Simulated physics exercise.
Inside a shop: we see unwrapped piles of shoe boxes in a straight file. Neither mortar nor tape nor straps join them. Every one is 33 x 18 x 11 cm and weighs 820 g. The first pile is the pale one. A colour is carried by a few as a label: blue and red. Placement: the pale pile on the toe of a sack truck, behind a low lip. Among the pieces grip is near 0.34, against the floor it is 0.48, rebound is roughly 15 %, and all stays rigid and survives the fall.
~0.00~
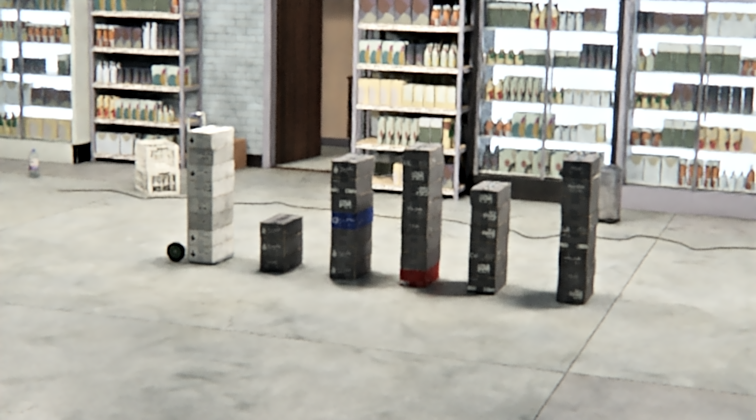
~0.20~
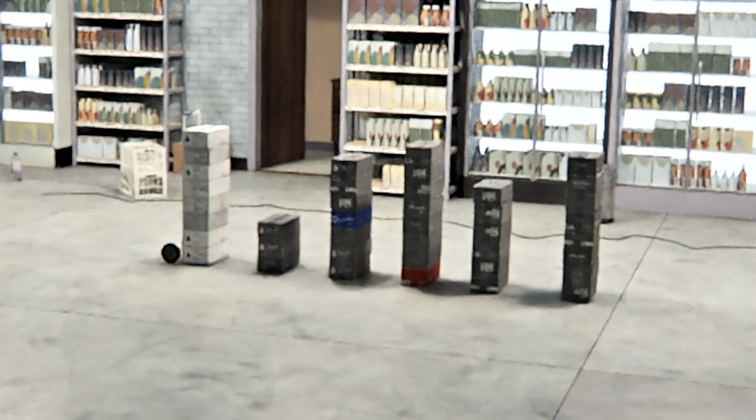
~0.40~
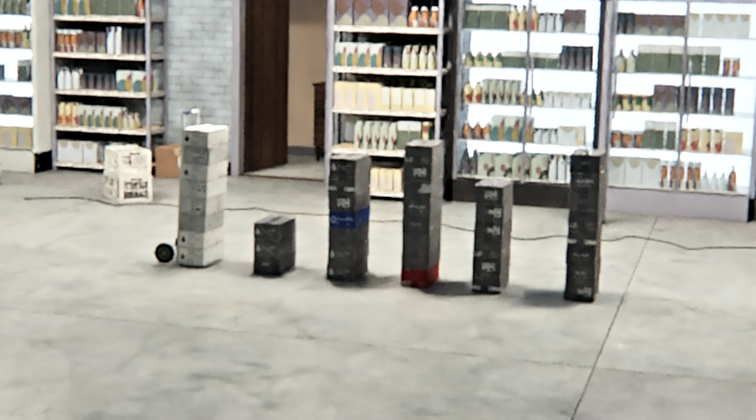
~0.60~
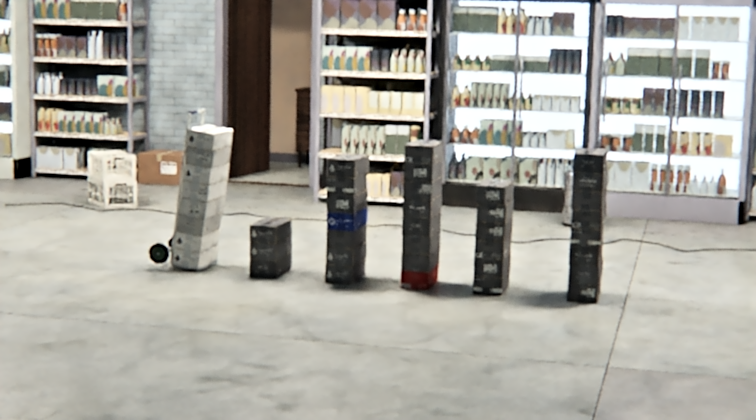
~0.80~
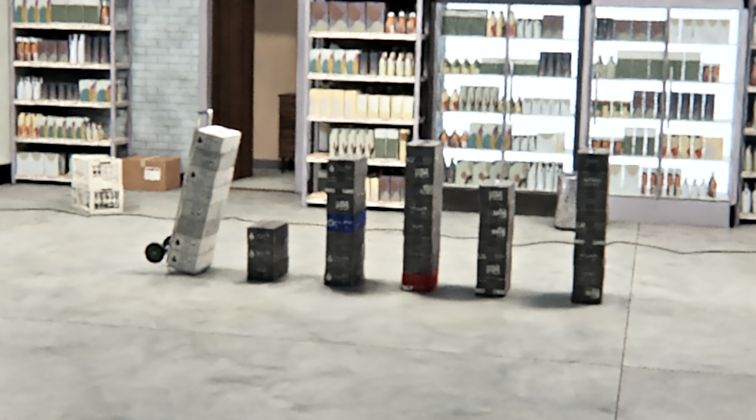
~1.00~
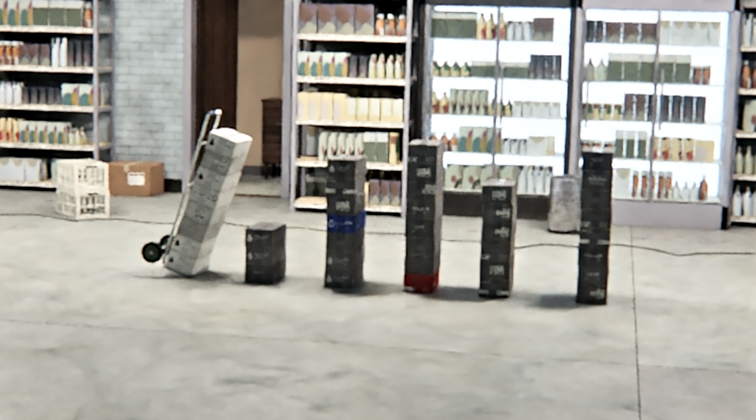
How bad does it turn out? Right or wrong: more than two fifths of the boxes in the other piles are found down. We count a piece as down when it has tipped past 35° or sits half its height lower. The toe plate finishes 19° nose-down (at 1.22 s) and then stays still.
Wrong.
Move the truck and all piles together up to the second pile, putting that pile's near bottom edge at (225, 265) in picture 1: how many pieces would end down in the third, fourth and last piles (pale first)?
In that case third pile 0, fourth pile 0, last pile 0.
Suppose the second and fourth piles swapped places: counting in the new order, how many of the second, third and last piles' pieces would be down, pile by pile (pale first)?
Pile by pile, you'd see second at 7, third at 6 and last at 0 down.
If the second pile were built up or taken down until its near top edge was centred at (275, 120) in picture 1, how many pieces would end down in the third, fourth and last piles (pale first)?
Down by pile: Third 6, fourth 7, last 7.
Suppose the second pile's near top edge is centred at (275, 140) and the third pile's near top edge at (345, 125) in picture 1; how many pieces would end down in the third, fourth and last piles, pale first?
Result: Third pile 8, fourth pile 7, last pile 7.
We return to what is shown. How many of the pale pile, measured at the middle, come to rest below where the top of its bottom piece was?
3.
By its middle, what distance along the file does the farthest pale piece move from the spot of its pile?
Roughly 90 cm.
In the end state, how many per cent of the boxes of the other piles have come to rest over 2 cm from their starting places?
That makes 15 percent.
After 1.18 s, 1 of the pale pile down; none of the 32 other boxes down.
After 1.38 s, 8 of the pale pile down; none of the 32 other boxes down, 1 disturbed.
After 1.86 s, 8 of the pale pile down; none of the 32 other boxes down, 7 disturbed; blue box 45 mm from its place.
In the end (3.1 s), 8 of the pale pile down; 1 of the 32 other boxes down; blue box 47 mm from its place; red box unmoved. That is 3 per cent. From the last view, middles, blue box near (354, 221), red box near (422, 279).
